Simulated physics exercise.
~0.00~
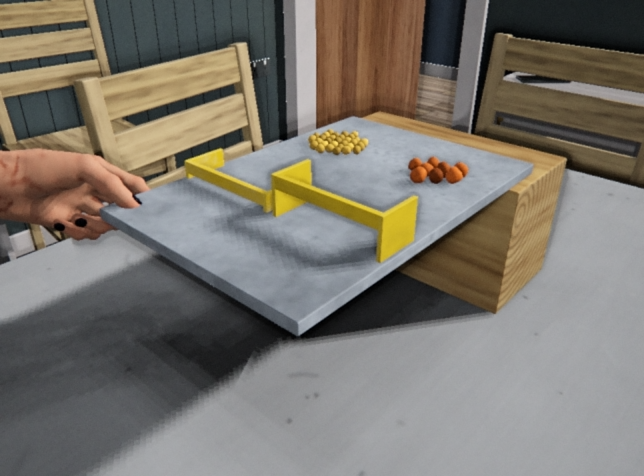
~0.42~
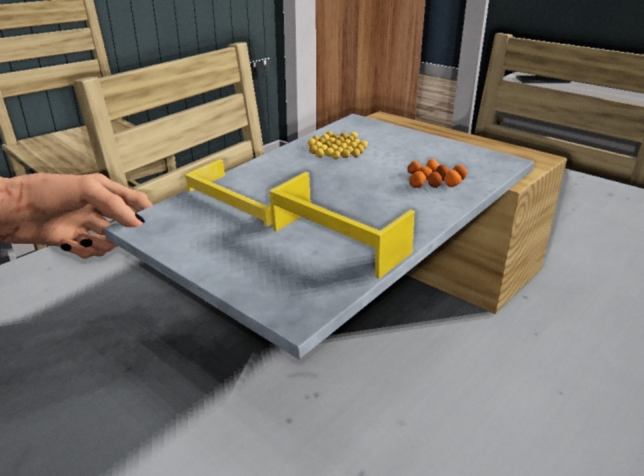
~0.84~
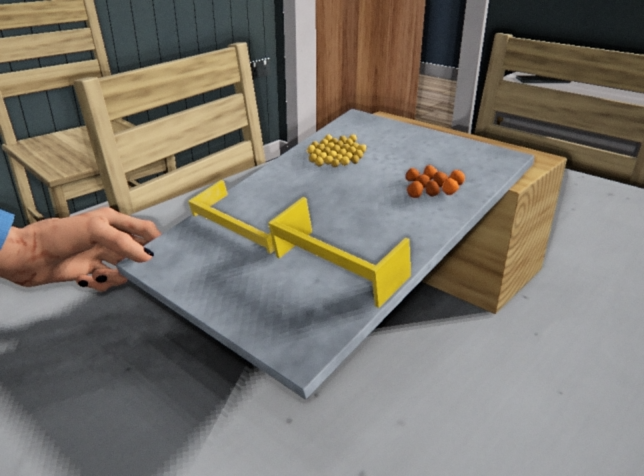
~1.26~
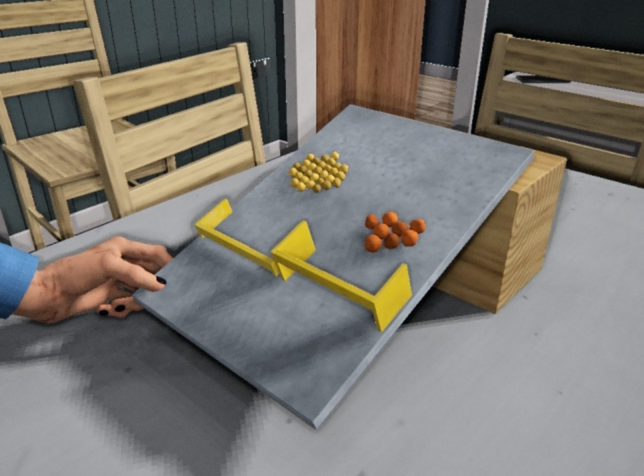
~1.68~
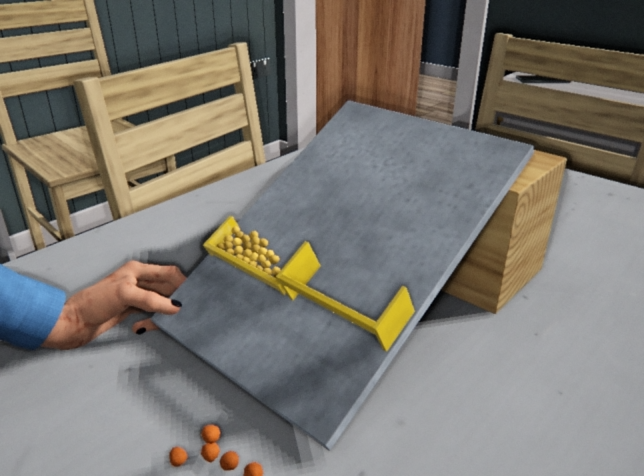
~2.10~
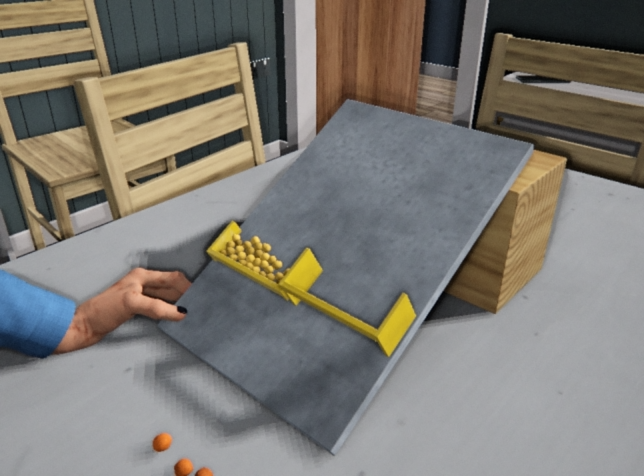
On a grey tabletop, a hand lowering a tilting board, orange balls rolling off past one yellow gate, yellow balls stopping behind another.
